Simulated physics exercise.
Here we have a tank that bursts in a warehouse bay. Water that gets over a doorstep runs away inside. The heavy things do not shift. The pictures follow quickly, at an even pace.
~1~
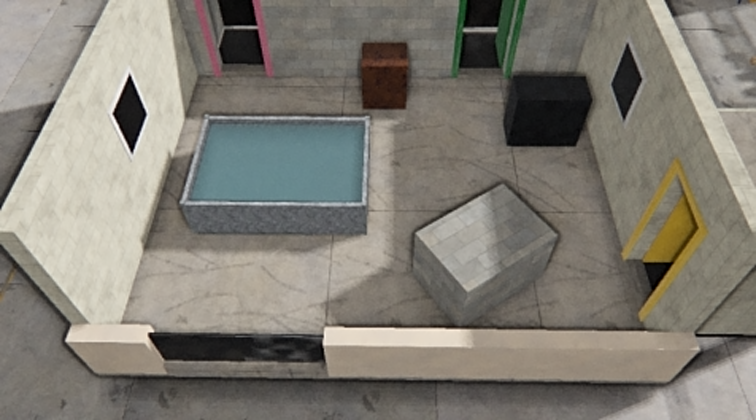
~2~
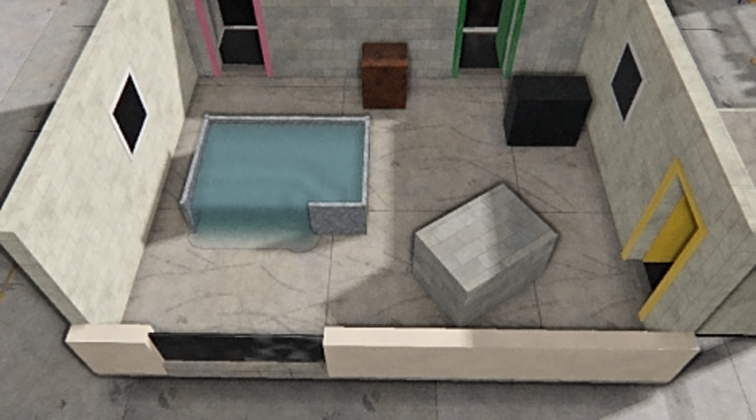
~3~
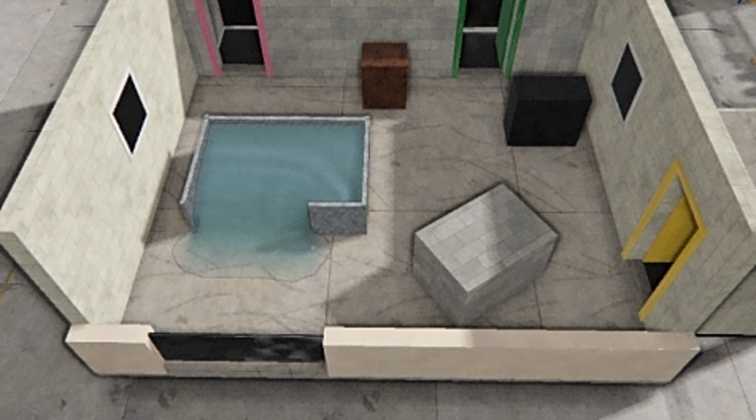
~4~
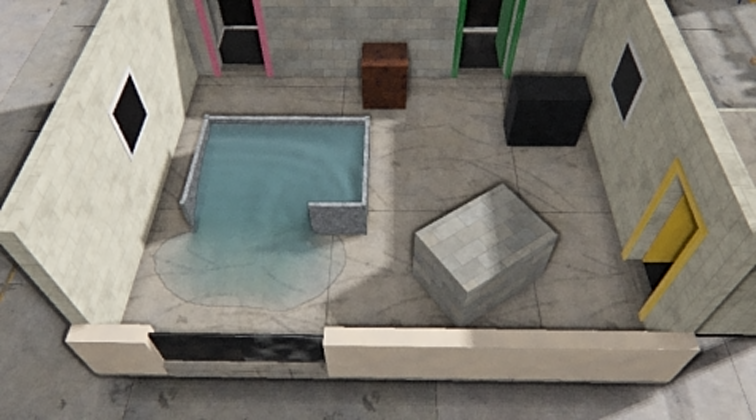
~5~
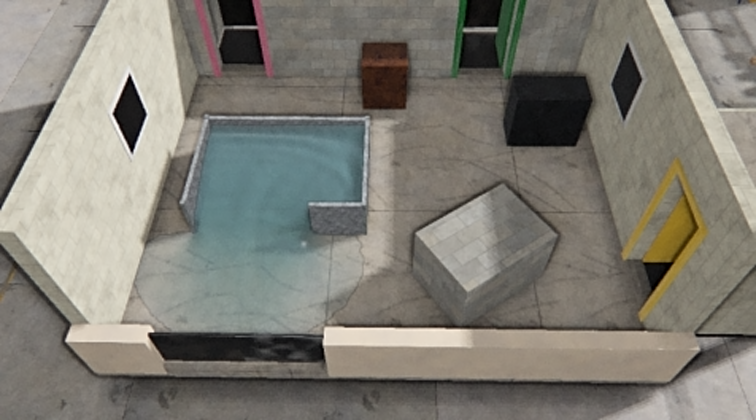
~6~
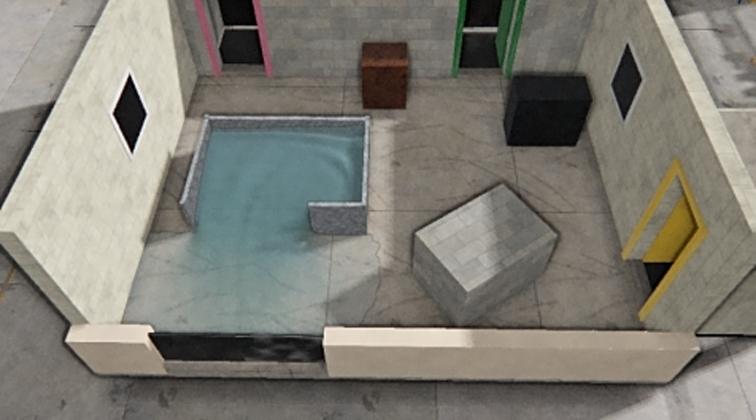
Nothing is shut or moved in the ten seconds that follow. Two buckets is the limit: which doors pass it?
One by one: The yellow door floods; the green door floods; the pink door floods.
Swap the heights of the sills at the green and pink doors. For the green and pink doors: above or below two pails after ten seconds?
Then: The green one takes less, the pink one goes over.
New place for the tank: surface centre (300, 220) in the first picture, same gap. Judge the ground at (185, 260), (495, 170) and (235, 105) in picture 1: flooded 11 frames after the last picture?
In turn: Covered, dry, not flooded.
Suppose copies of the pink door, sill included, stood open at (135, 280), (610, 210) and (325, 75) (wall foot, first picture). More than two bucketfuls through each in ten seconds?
One after the other: Floods, keeps below it, takes less.
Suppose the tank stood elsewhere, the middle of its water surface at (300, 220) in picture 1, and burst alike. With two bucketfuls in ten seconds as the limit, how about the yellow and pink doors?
One by one: The yellow one is over; the pink one goes over.
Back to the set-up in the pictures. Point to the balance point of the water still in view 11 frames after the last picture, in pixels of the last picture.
Near (259, 256).
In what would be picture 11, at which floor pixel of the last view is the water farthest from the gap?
Roughly at (431, 353).
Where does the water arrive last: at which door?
It is the green door.
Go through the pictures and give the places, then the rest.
Still water in the open tank at (281, 162), in the first frame.
Water pours out at (253, 223) and has run to (314, 242), in the second frame.
The front is at (179, 254), out from the gap at (253, 224), in the third frame.
The front is at (313, 293), out from the gap at (253, 224), in the fourth frame.
The front is at a hidden place, out from the gap at (253, 224), in the fifth frame.
Water pours out at (253, 224) and has run to a hidden place, in the sixth frame.
A moment on, water covers 20 % of the floor; the yellow door not reached, the green door not reached, the pink door not reached.
Next, water covers 25 % of the floor; the yellow door not reached, the green door not reached, the pink door not reached.
Then, water covers 50 % of the floor; the yellow door under two buckets in, the green door not reached, the pink door wet at the sill, nothing in.
Later, water covers 90 % of the floor; the yellow door over two buckets in, the green door wet at the sill, nothing in, the pink door over two buckets in.
In the end, water covers 100 % of the floor; the yellow door far over two buckets in, the green door over two buckets in, the pink door over two buckets in.
